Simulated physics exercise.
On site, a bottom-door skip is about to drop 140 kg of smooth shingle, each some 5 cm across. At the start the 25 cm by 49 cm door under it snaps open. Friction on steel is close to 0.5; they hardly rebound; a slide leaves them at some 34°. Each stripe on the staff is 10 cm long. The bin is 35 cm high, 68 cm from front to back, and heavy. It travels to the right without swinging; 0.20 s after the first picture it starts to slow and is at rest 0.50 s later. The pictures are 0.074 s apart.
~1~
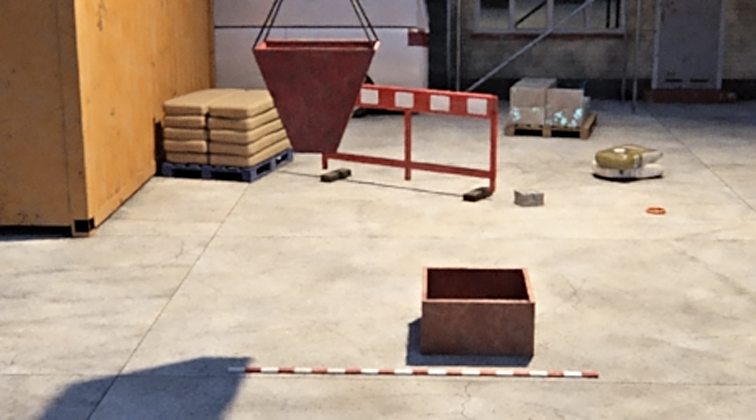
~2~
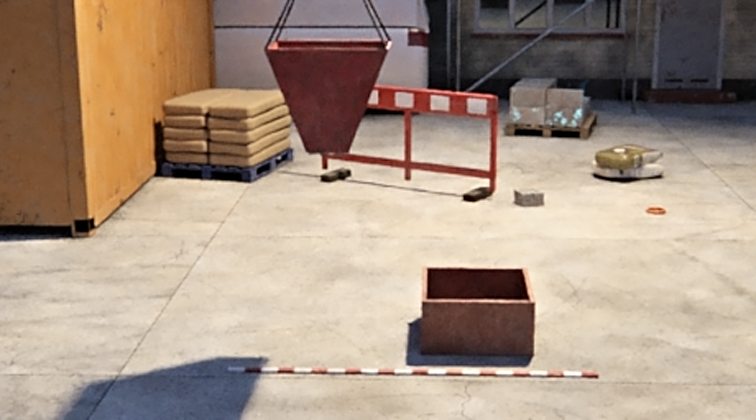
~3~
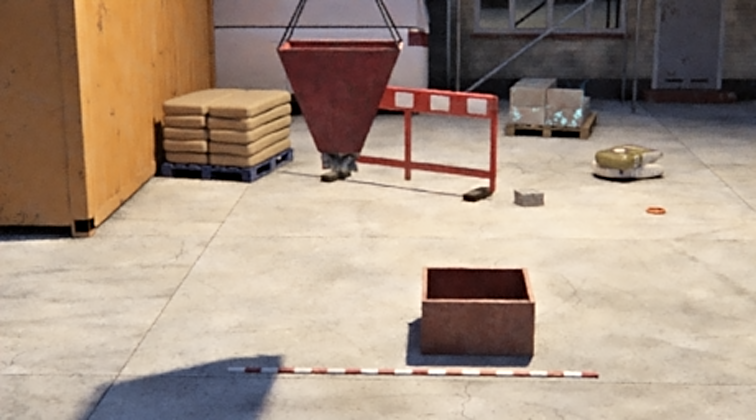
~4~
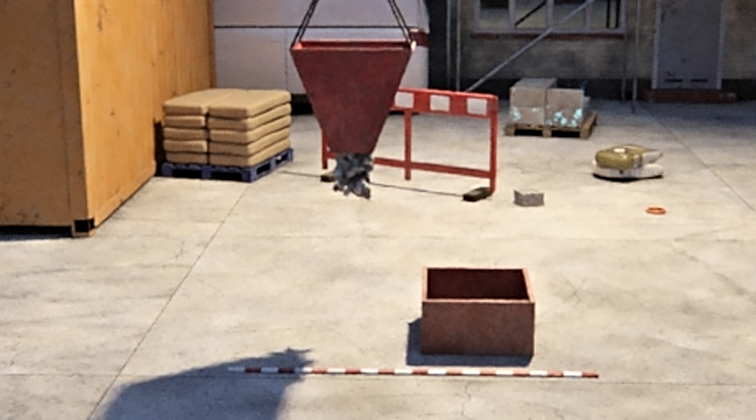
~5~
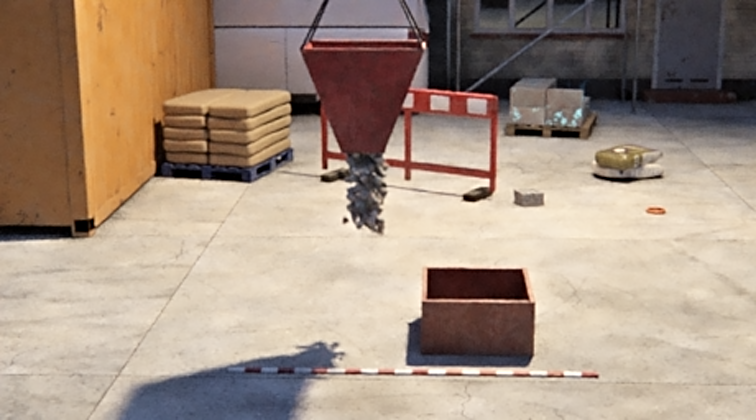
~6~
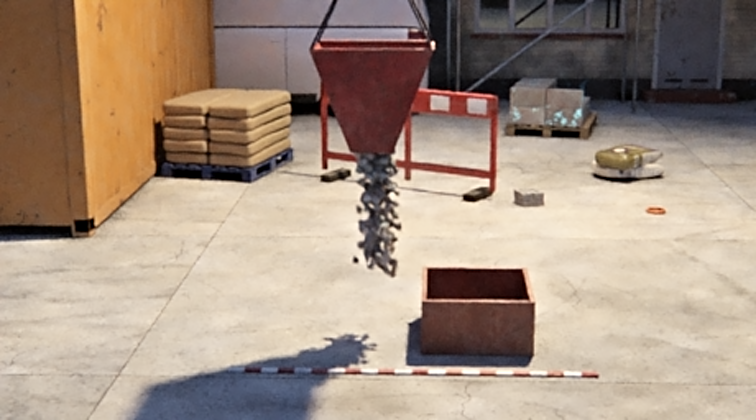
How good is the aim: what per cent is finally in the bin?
Close to 4 in a hundred.
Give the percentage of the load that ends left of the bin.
Near 95 in a hundred.
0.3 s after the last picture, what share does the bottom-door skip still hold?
Roughly 20 per cent is still inside.
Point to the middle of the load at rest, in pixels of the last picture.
Near (384, 327).
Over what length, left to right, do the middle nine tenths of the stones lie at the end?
Roughly 80 cm.
Then, 0.3 s after the last picture, 21 % in the bottom-door skip, 77 % falling or lying left of the bin, 2 % falling or lying in the bin; the stones farthest right are at (448, 297).
Then, 0.7 s after the last picture, 0 % in the bottom-door skip, 94 % falling or lying left of the bin, 4 % falling or lying in the bin, 2 % falling or lying beside or right of the bin; the stones farthest right are at (505, 320).
Then, 1.3 s after the last picture, 0 % in the bottom-door skip, 93 % falling or lying left of the bin, 4 % falling or lying in the bin, 3 % falling or lying beside or right of the bin; the stones farthest right are at (520, 322).
Then, 2.2 s after the last picture, 0 % in the bottom-door skip, 93 % falling or lying left of the bin, 4 % falling or lying in the bin, 3 % falling or lying beside or right of the bin; the stones farthest right are at (520, 319).
Then, 4.1 s after the last picture, 0 % in the bottom-door skip, 93 % left of the bin, 4 % in the bin, 3 % beside or right of the bin; the stones farthest right are at (520, 319).
